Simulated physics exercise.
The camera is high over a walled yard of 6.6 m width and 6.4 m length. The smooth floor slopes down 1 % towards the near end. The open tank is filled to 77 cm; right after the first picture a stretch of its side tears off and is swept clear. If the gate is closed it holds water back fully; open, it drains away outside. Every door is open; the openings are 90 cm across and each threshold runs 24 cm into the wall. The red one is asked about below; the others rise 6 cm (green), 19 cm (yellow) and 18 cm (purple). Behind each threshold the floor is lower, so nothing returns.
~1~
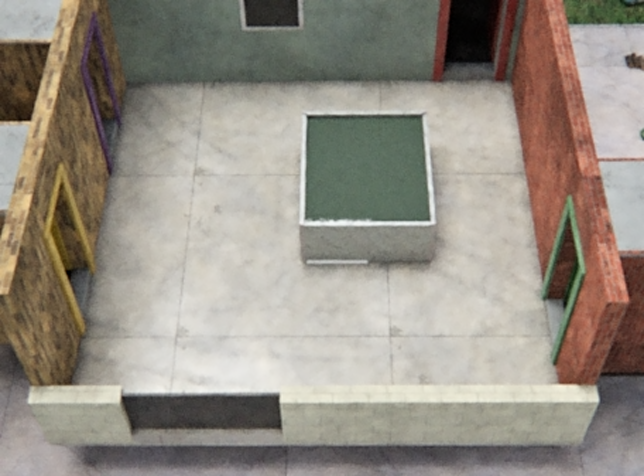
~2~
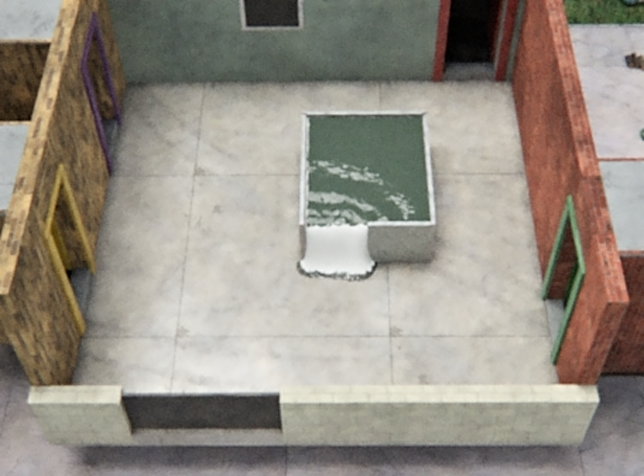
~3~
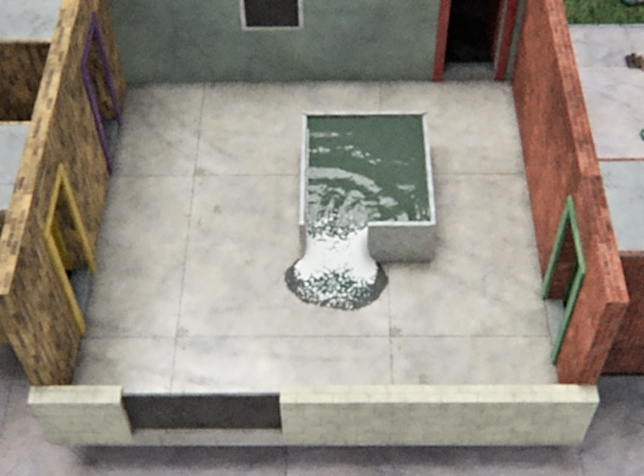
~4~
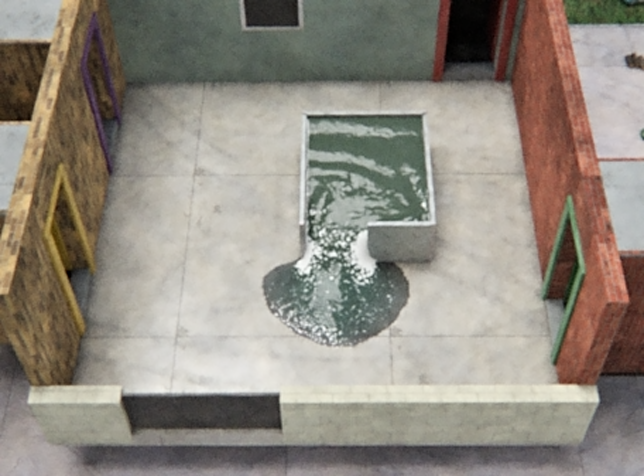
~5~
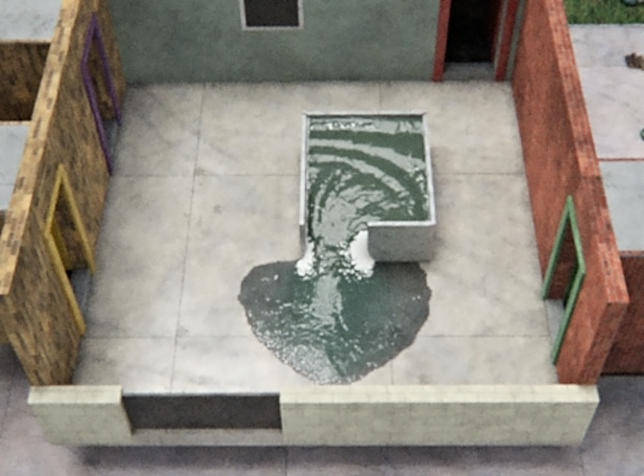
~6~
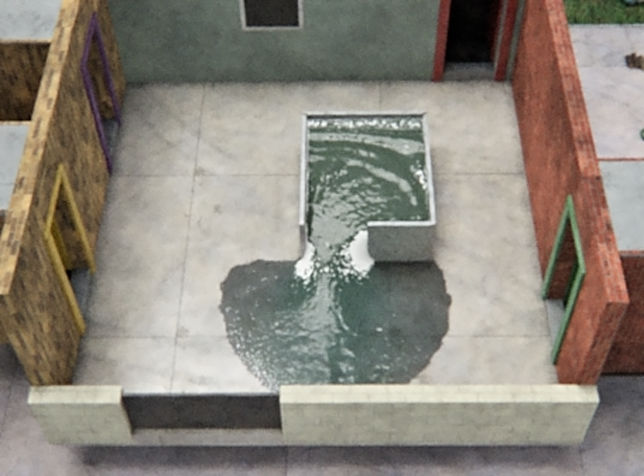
Dark green water bursting from the broken front side of an open tank and spreading across a walled yard's pale floor.
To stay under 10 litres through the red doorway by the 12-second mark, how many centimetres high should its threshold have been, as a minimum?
It would have to be roughly 8.5 cm high.
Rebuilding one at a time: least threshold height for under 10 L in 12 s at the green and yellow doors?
About 12.0 cm at green and 10.0 cm at yellow.
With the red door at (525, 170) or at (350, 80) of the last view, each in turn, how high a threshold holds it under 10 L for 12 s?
About 7.0 and 8.5 cm.
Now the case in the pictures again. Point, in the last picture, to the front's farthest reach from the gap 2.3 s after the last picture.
Near (67, 418).
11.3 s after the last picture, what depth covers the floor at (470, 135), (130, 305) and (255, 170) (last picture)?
In that order: 8, 6 and 7 cm.
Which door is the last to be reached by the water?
Last comes the red one.
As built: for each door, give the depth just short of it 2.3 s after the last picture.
Depths in cm: Green 12, red 0, yellow 10, purple 0.
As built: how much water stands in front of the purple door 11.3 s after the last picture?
Roughly 7.5 cm deep.
Then, 0.7 s after the last picture water covers 25 % of the floor, deepest (44 cm) near (325, 263); it has not reached the red door.
Then, 2.3 s after the last picture water covers 35 % of the floor, deepest (35 cm) near (67, 418); it has not reached the red door.
Then, 11.3 s after the last picture water covers 100 % of the floor, deepest (13 cm) near (512, 129); 10 cm at the red door, 0 litres in over its 18 cm threshold.
At the red door as built, the water peaked near 11 cm, 10.7 s after the last picture.
Run again over the same 12 s with other heights there, 20 litres in over 7.5 cm, 2 litres over 10 cm. The limit of 10 litres is kept from about 8.5 cm up.
